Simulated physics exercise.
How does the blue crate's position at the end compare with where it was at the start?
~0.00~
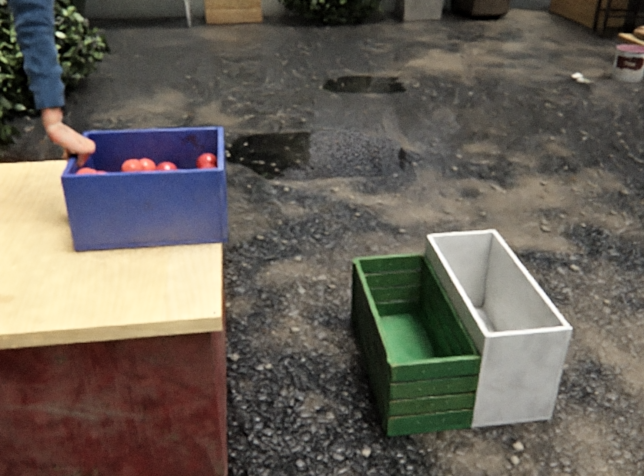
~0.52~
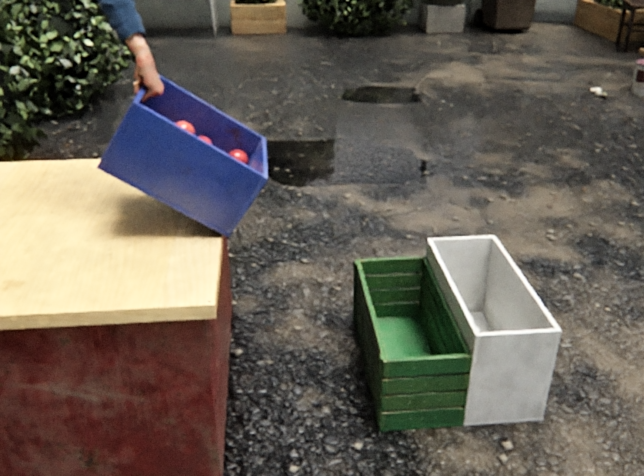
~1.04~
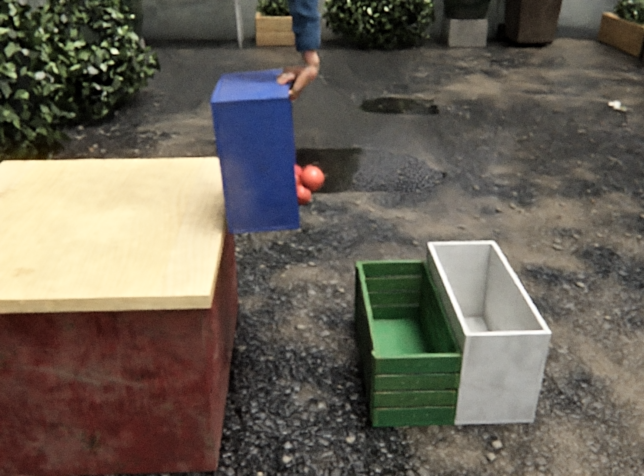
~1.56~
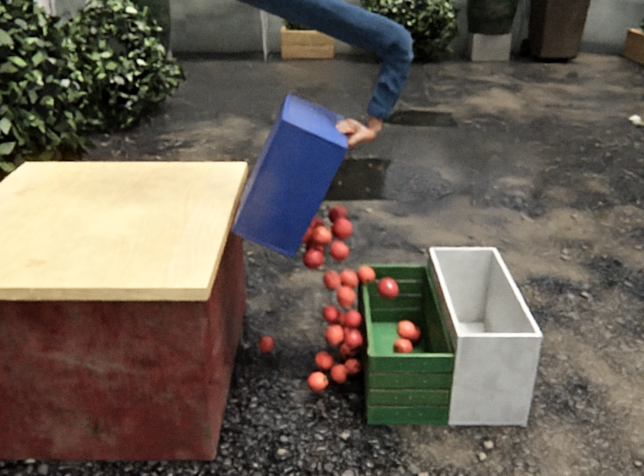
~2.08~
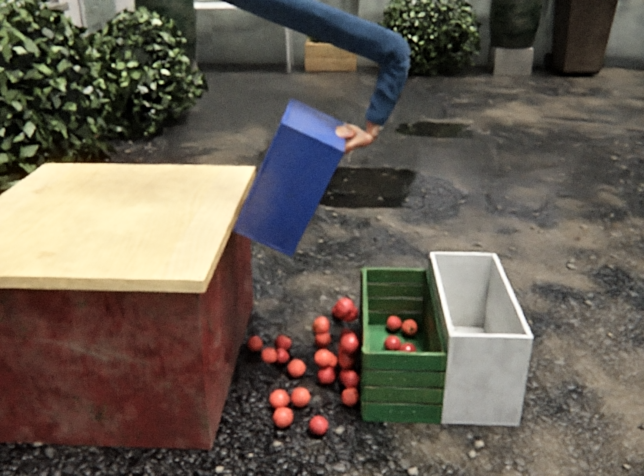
At the start the blue crate sits level on top of the bench near its right end. At the end it is farther right, held steeply tipped with its open end down, just past the bench's edge.
